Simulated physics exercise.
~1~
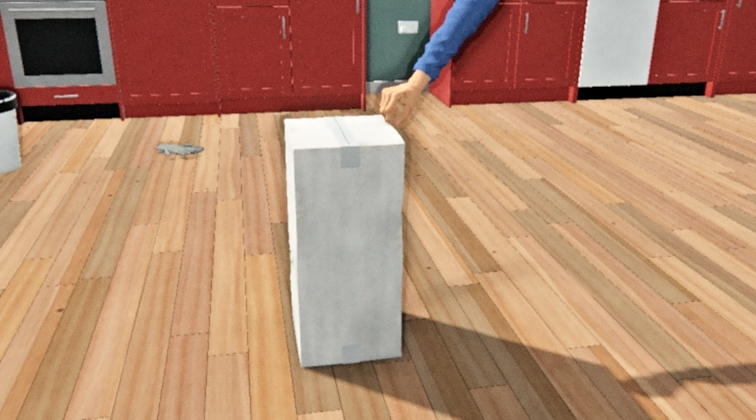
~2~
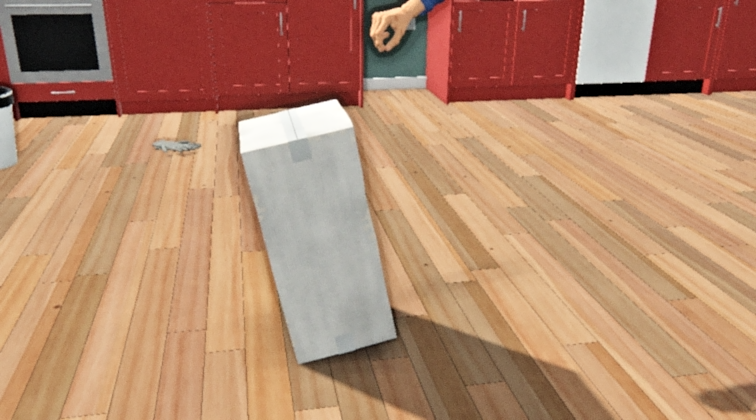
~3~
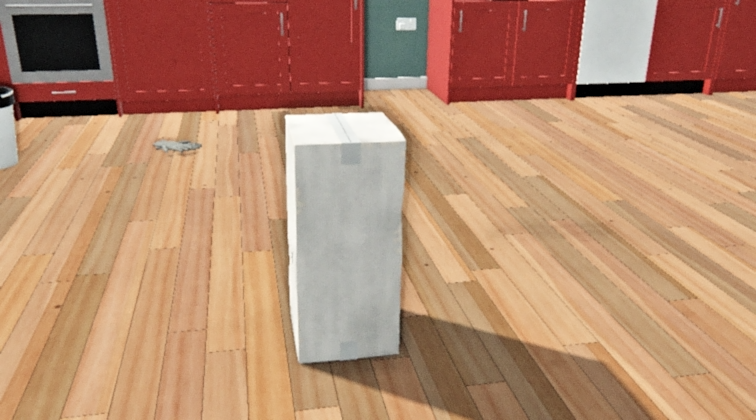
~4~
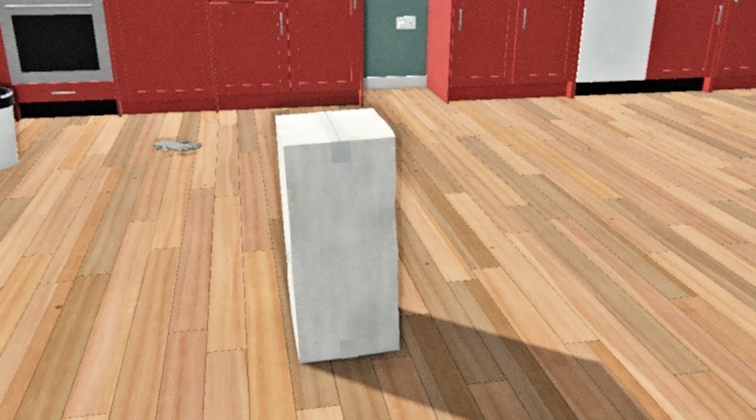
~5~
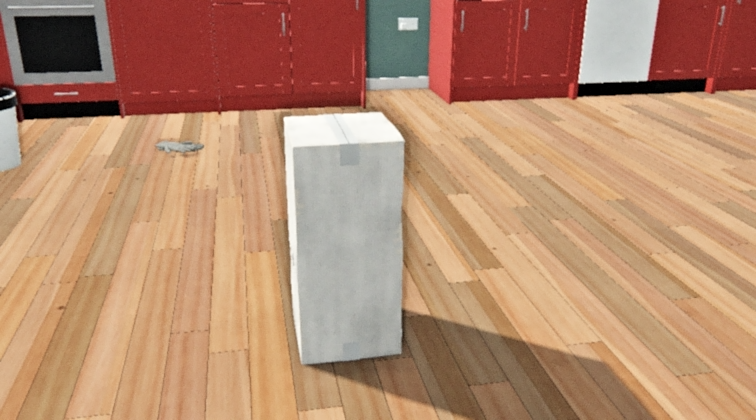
A tall white box on a wooden kitchen floor tipped to the left as a hand near its top let go and drew back, then it swung back to the right, wobbled slightly, and settled upright on its base.
